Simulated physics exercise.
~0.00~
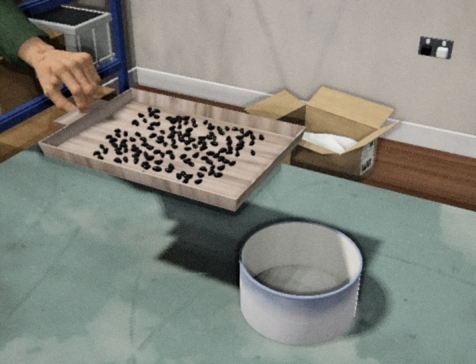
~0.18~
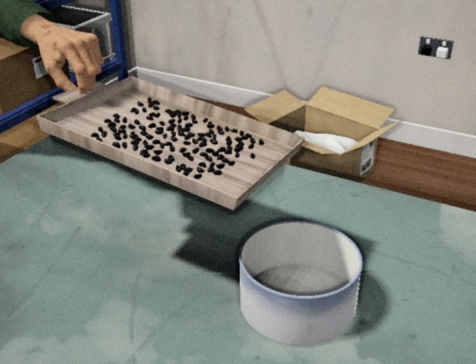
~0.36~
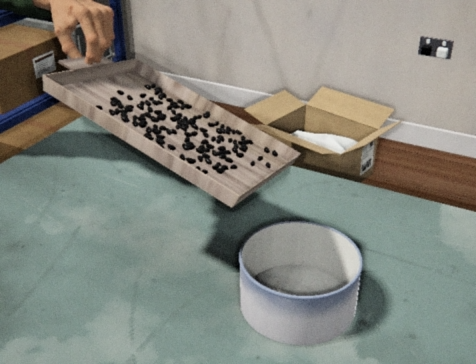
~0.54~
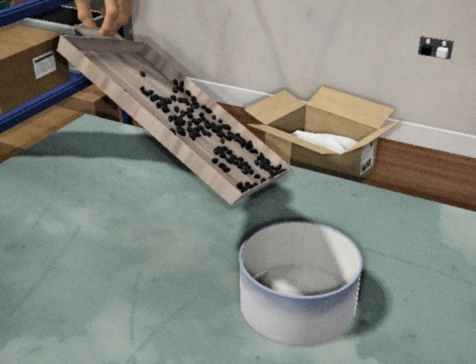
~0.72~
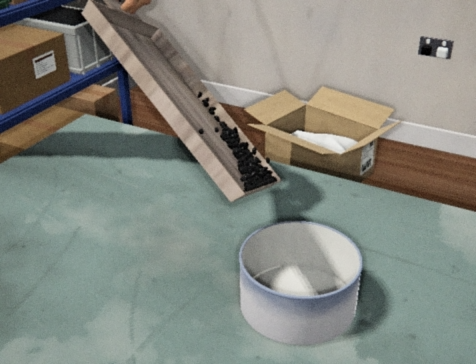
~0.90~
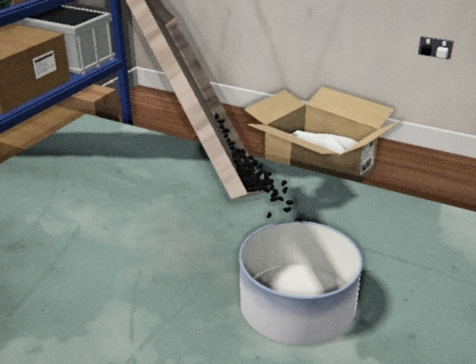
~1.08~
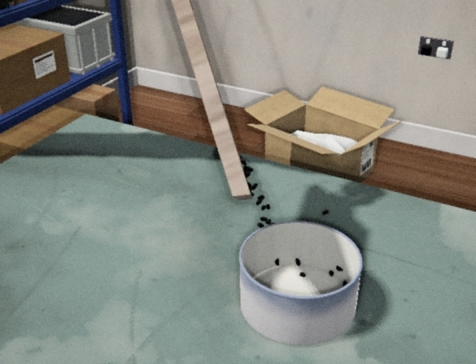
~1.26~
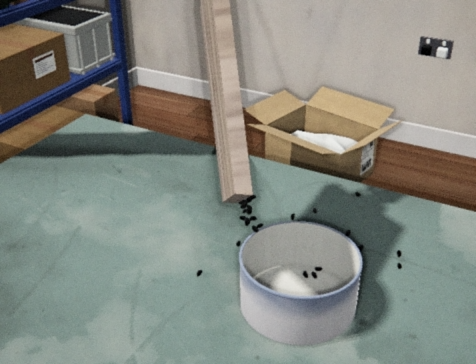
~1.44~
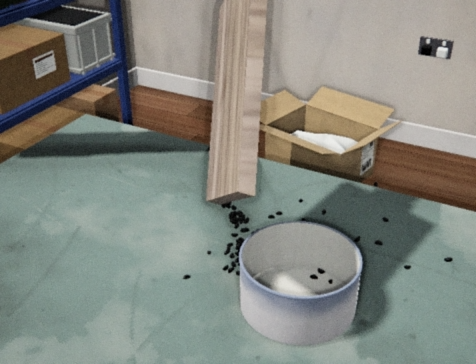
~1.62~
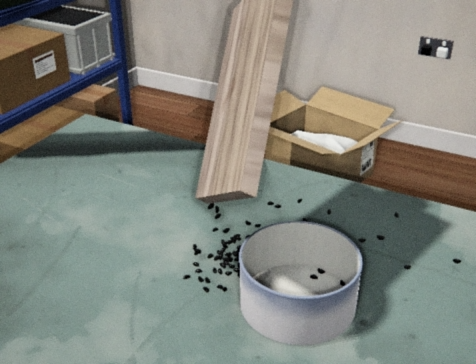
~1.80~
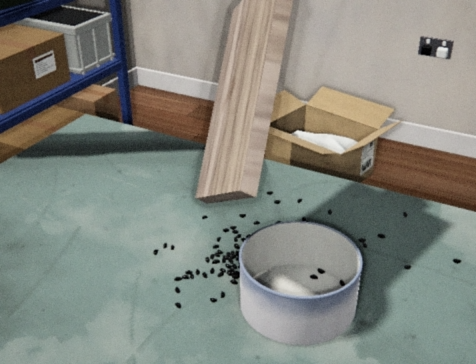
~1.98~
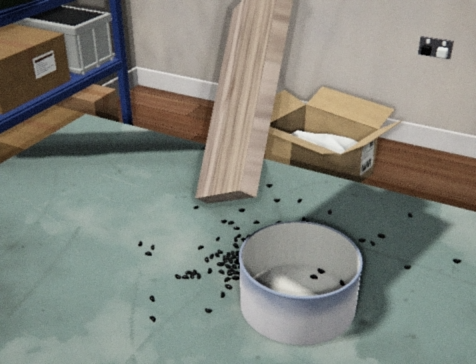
Black beans slide off a tilting wooden tray and mostly scatter outside the round pot.
